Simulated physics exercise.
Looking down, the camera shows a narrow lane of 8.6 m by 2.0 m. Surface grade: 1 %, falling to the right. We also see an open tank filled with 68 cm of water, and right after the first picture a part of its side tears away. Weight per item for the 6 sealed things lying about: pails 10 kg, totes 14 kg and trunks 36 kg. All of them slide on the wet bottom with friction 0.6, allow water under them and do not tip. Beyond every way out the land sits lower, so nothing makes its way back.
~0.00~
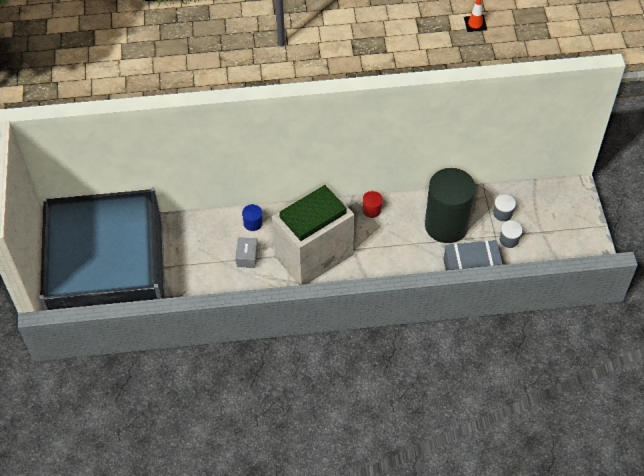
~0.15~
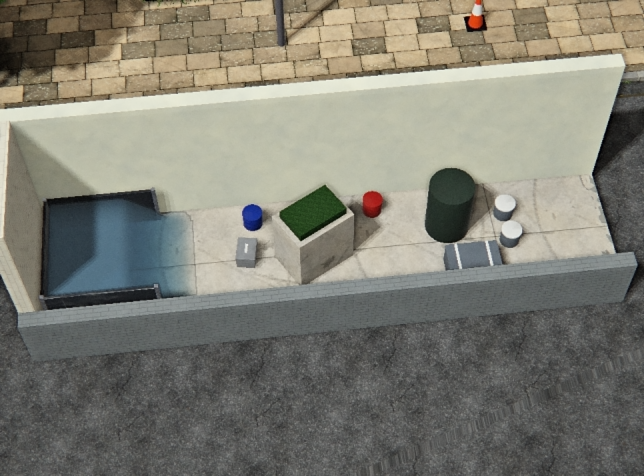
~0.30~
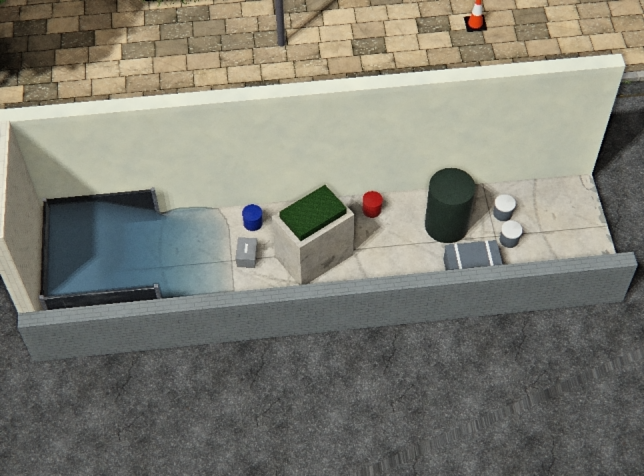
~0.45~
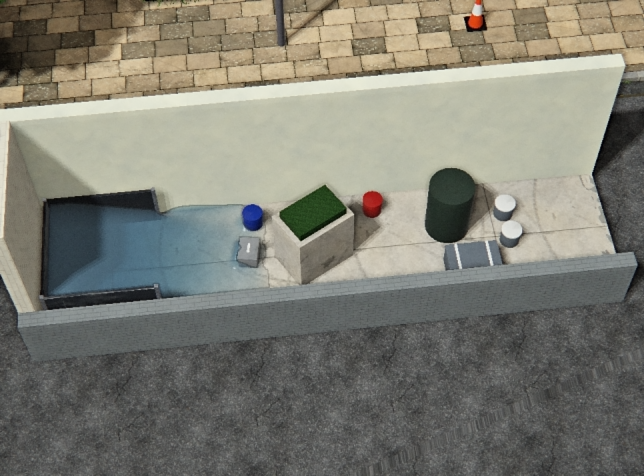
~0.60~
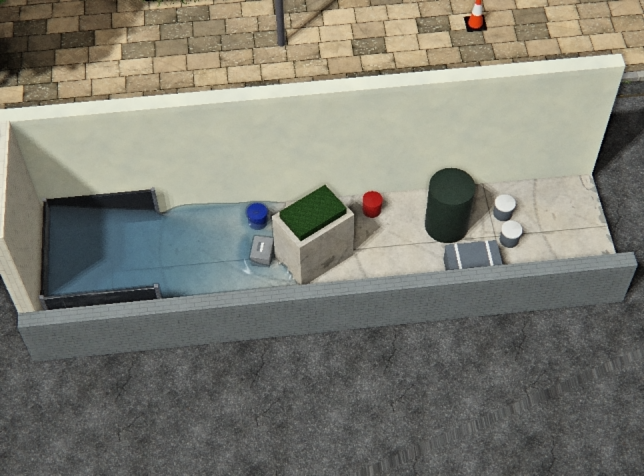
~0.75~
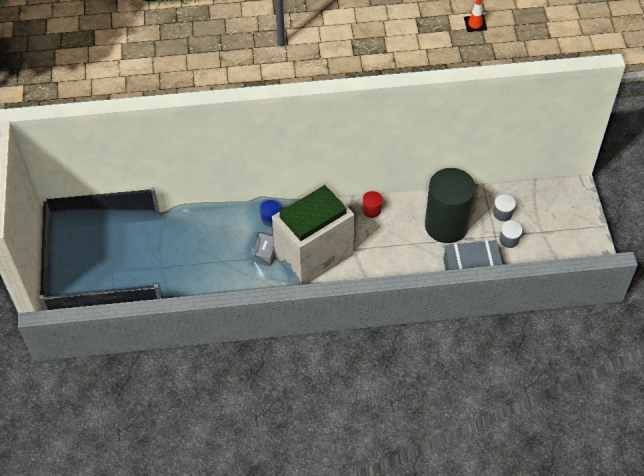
In a walled lane, water spreads rightward from an open tank, pushing a blue pail and a grey box.
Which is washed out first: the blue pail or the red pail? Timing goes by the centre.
The blue one.
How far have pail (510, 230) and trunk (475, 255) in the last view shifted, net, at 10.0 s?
First named - gone out; second named - gone out.
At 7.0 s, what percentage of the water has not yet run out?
Around 66 % of the water.
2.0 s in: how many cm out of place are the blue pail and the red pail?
About 350 and 80 cm.
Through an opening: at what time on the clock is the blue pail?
Roughly 3.0 s, I'd say.
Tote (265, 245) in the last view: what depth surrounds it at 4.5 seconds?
I'd say some 11 cm.
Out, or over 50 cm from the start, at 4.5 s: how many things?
I make it 6 by then.
After 2.0 s the blue pail is near (470, 182), 3.5 m from its start, aground; the red pail is near (416, 208), 0.7 m from its start, afloat; 0 of 6 are out; 2 afloat.
After 4.5 s the blue pail has gone out (at 2.8 s); the red pail is near (418, 204), 0.7 m from its start, aground; 4 of 6 are out; 0 afloat.
After 7.0 s the blue pail has gone out (at 2.8 s); the red pail is near (416, 205), 0.7 m from its start, aground; 4 of 6 are out; 0 afloat.
After 10.0 s the blue pail has gone out (at 2.8 s); the red pail is near (416, 205), 0.7 m from its start, aground; 4 of 6 are out; 0 afloat.
